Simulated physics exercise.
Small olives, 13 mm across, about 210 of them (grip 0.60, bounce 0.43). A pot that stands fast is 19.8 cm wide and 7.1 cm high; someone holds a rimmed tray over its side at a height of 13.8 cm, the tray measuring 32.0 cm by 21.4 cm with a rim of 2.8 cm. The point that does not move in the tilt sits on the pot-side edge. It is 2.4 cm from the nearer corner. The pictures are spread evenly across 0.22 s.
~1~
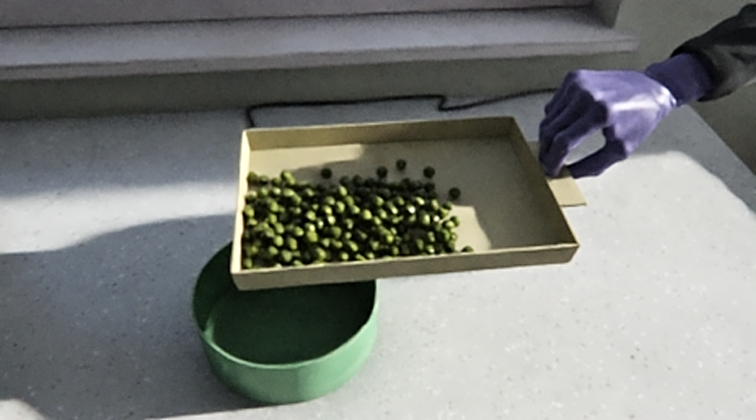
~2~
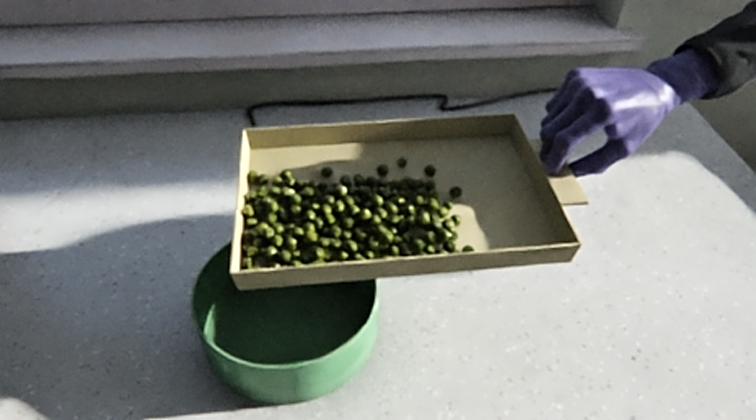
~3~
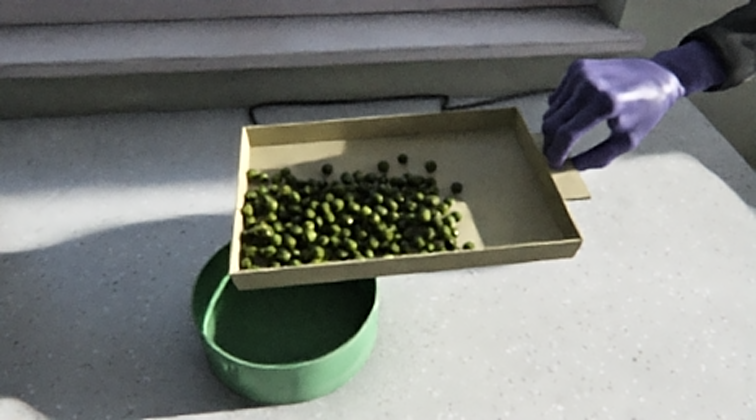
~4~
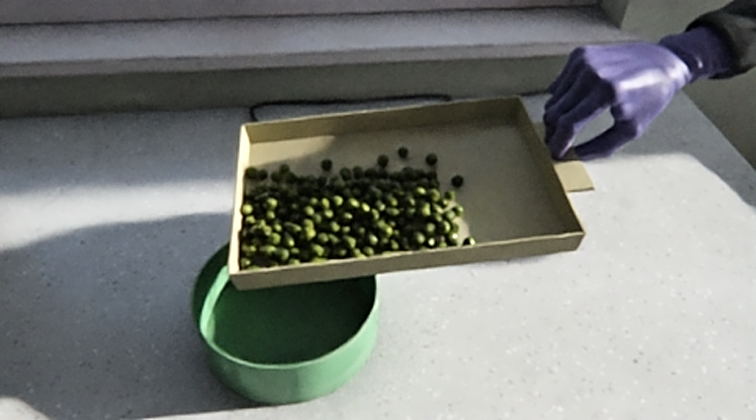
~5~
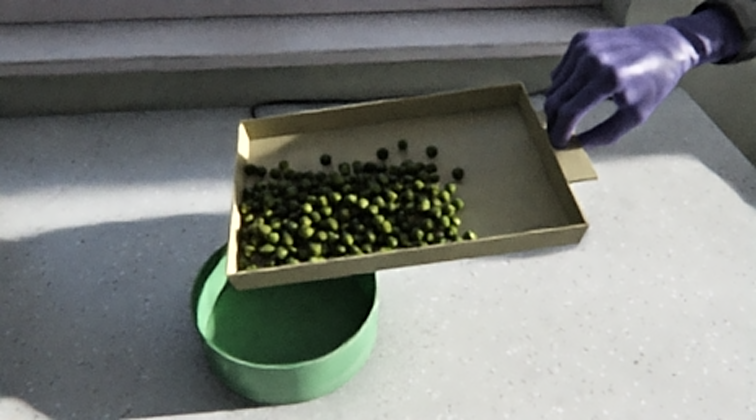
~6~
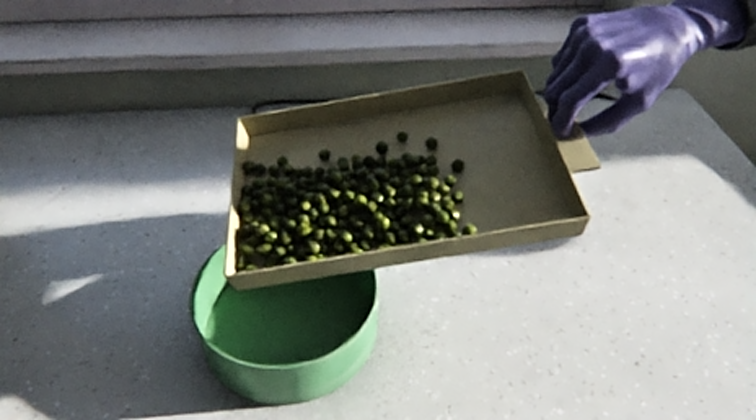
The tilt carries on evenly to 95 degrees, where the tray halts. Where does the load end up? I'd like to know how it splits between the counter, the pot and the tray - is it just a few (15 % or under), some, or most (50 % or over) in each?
Counter: Most; pot: Just a few; tray: Just a few.
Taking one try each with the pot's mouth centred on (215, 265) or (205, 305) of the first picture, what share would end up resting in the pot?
Try one: ~ 25 %; try two: ~ 90 %.
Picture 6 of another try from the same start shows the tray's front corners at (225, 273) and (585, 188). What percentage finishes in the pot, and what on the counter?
Pot: 10, counter: 85.
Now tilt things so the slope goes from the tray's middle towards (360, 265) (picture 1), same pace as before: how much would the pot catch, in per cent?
Something like 15 in a hundred.
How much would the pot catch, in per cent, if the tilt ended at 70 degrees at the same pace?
It would land at about 0 percent.
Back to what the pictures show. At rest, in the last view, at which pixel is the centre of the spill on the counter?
The spill is centred close to (157, 412).
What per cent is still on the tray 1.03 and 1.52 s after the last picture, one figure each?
In order, 90 and 20.
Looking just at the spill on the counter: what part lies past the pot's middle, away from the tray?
Some 100 per cent of the spill lies beyond the centre.
Then, 0.62 s after the last picture, tilt 50 degrees; the tray holds 100 %, the pot 0 %.
Then, 1.03 s after the last picture, tilt 77 degrees; the tray holds 90 %, the pot 0 %.
Then, 1.52 s after the last picture, tilt 95 degrees; the tray holds 20 %, the pot 5 %.
In the end, counter 90 %, pot 10 %, tray 5 %.
